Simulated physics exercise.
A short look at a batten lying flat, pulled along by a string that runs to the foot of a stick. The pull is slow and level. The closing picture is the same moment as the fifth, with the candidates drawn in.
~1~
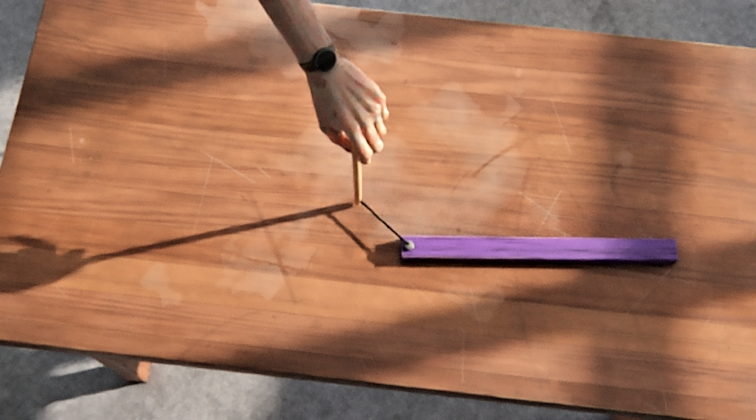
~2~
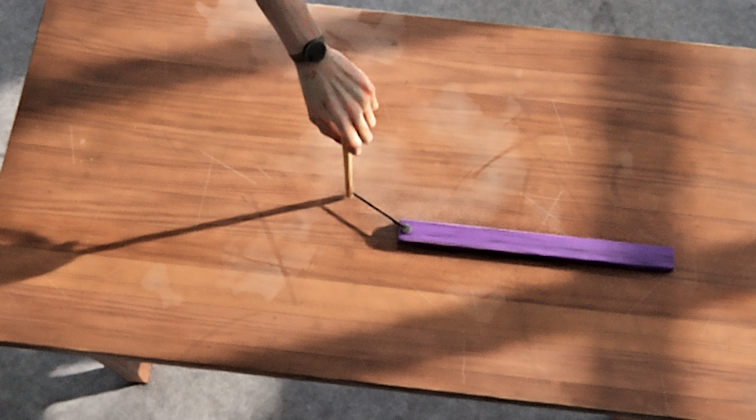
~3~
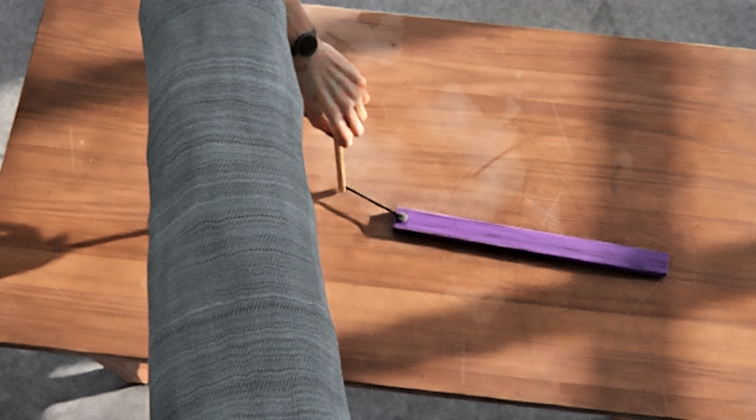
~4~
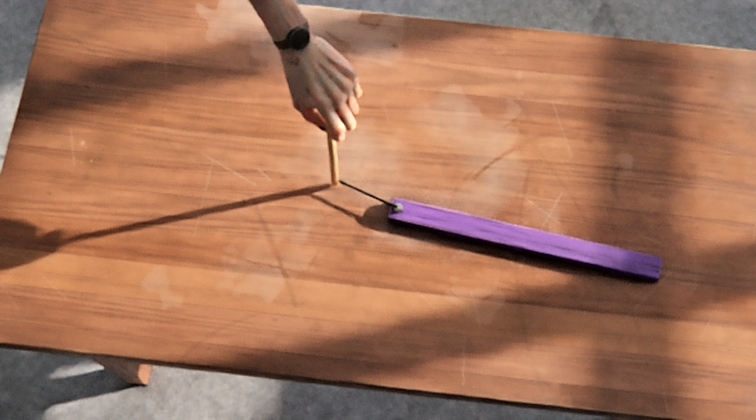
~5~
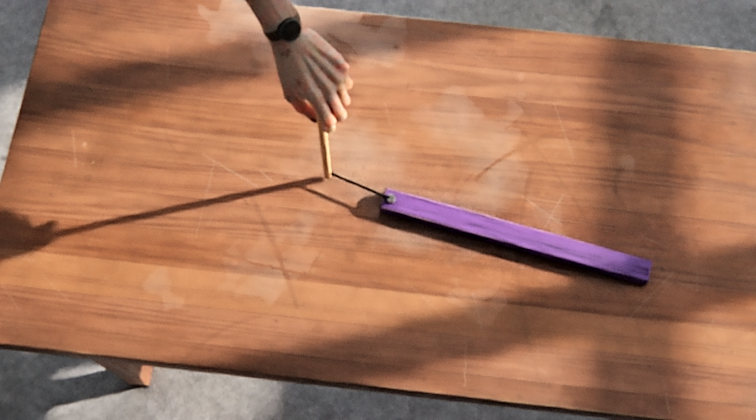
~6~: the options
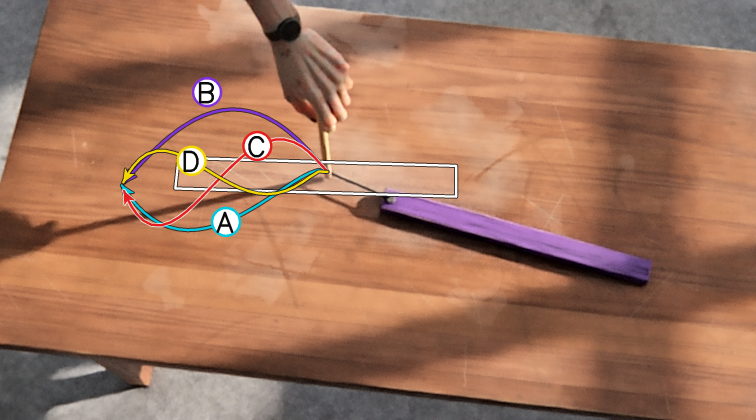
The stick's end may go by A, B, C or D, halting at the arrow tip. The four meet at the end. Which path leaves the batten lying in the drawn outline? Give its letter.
Line B does it.
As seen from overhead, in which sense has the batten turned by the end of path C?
It turns anticlockwise.
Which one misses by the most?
A.
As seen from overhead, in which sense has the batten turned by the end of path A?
It turns anticlockwise.
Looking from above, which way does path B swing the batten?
It turns anticlockwise.
On the copy, A from (328, 172) via (226, 222) to (122, 185); B from (328, 172) via (222, 111) to (124, 183); C from (328, 172) via (222, 177) to (124, 191); D from (328, 172) via (223, 179) to (123, 182); the outline at (316, 177).
On B. First, foot of the stick (262, 116), middle of the batten (435, 196).
Then, foot of the stick (179, 131), middle of the batten (365, 174).
Finally, foot of the stick (122, 186), middle of the batten (318, 178); it lies in the outline.
By contrast, A leaves its middle at (314, 220); C leaves its middle at (316, 208); D leaves its middle at (317, 196).
